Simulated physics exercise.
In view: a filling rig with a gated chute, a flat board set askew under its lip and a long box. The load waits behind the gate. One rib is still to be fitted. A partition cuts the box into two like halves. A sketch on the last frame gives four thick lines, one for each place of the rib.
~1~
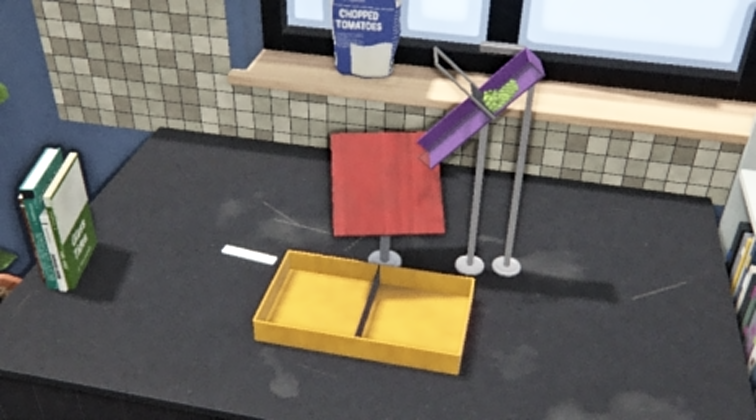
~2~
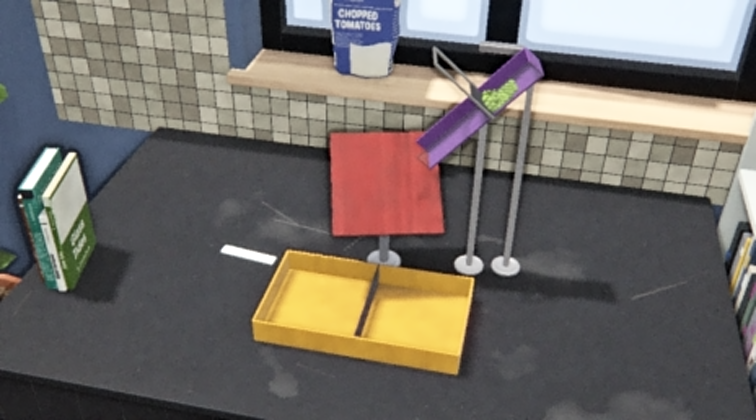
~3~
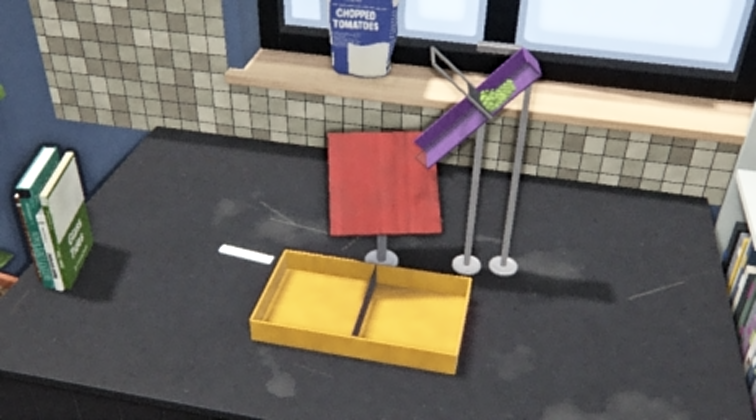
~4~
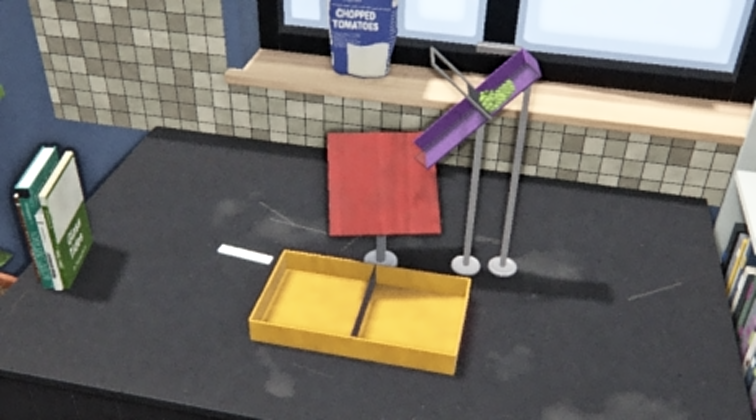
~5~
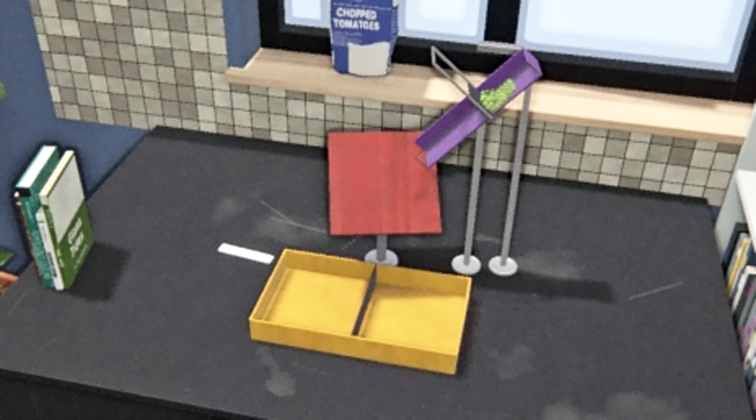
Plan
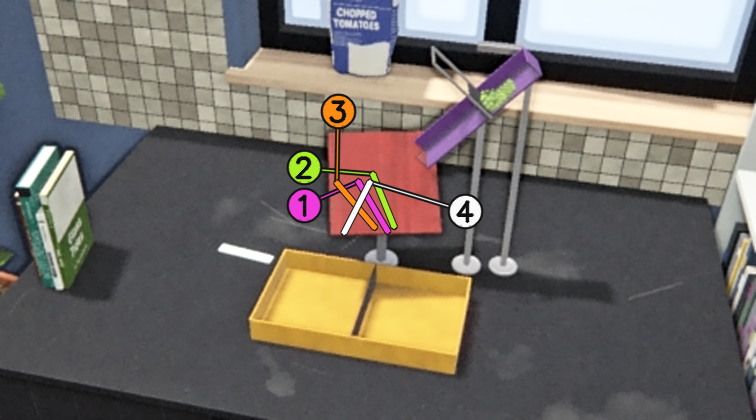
The video shows a purple chute holding small green peas above a tilted red board and a yellow box split by a partition on a dark countertop; nothing visibly moves apart from a very slight shift of the view.
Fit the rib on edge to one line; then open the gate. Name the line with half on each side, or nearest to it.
4 beats the others.
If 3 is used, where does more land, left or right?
The right half.
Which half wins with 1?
More lands on the right.
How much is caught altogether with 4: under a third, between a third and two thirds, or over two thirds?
Over two thirds.
On the marked copy, line 1 from (358, 181) to (387, 231); line 2 from (372, 174) to (394, 226); line 3 from (336, 183) to (374, 227); line 4 from (369, 182) to (344, 232).
Choosing 1, of what is caught, none in the left half, all in the right.
Choosing 2, of what is caught, none in the left half, all in the right.
Choosing 3, of what is caught, a small part in the left half, nearly all in the right.
Choosing 4, of what is caught, about two thirds in the left half, about a third in the right.
